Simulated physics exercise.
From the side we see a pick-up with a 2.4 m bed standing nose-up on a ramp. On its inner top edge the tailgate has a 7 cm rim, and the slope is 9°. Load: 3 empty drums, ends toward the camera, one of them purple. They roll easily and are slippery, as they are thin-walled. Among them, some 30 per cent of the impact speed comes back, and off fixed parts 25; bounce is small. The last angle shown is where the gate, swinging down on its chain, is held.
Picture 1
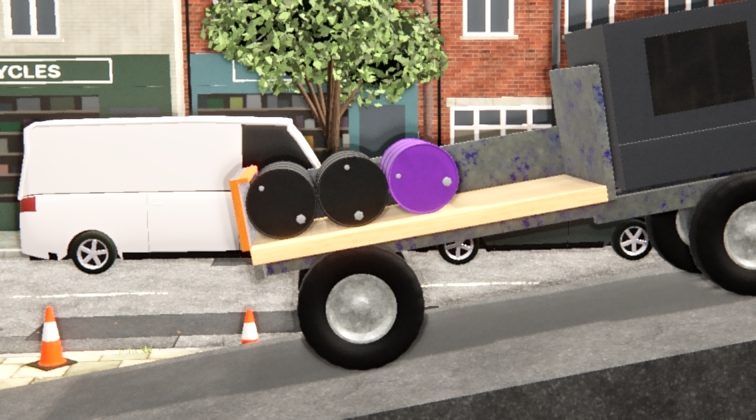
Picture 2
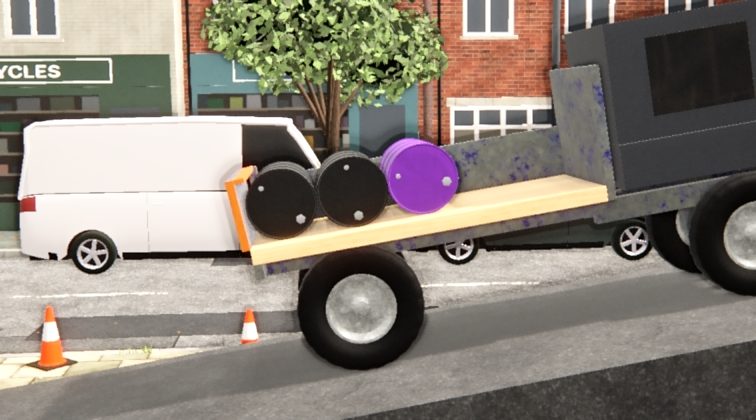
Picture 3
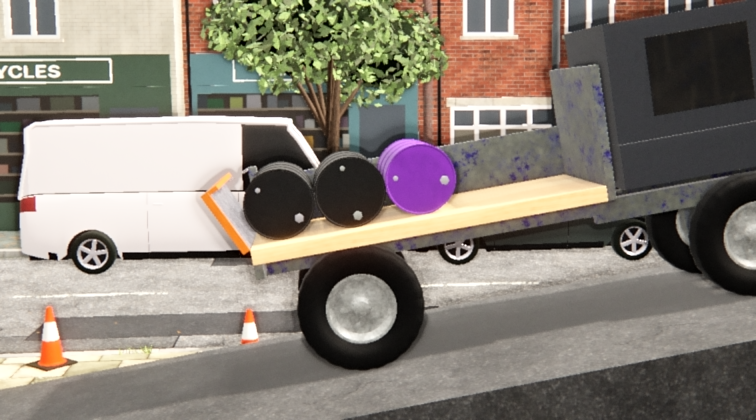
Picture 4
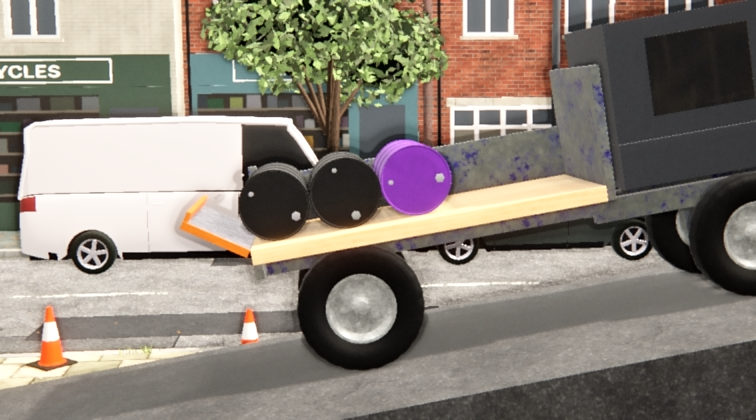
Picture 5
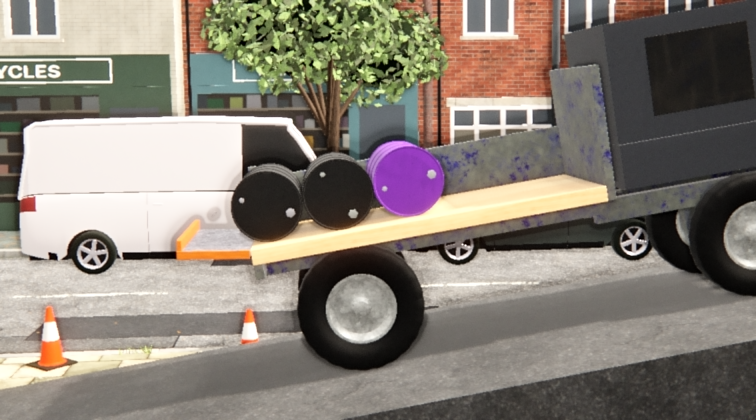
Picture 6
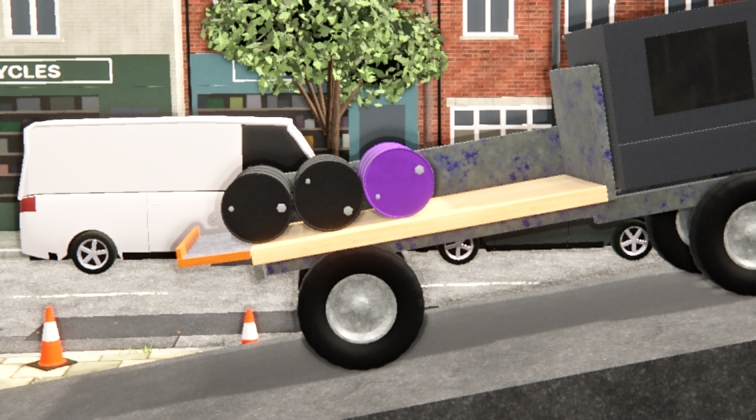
The orange-edged tailgate of a flatbed truck, parked nose-up on a ramp, starts nearly upright beside three drums, then swings down to the left until it lies almost level. Meanwhile two black drums and a purple one roll a short way left together down the sloping wooden bed toward it.
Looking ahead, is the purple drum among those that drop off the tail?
I'd say the purple one never leaves.
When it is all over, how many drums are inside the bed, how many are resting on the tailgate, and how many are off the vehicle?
That gives 1, then 1, then 1.
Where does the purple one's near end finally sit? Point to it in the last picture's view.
Around (279, 205).
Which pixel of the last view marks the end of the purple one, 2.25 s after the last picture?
Its near end sits close to (274, 206).
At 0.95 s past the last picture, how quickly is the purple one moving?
I'd put it near 0.1 m/s.
Another 1.0 s on from the last picture, purple is on the bed, 60 cm short of the hinge, rolling left; 0 out so far.
Another 2.2 s on from the last picture, purple is on the bed, 20 cm short of the hinge, rolling left; 1 out so far.
In the end (3.7 s after the last picture), purple is on the bed, 25 cm short of the hinge; 1 out so far.
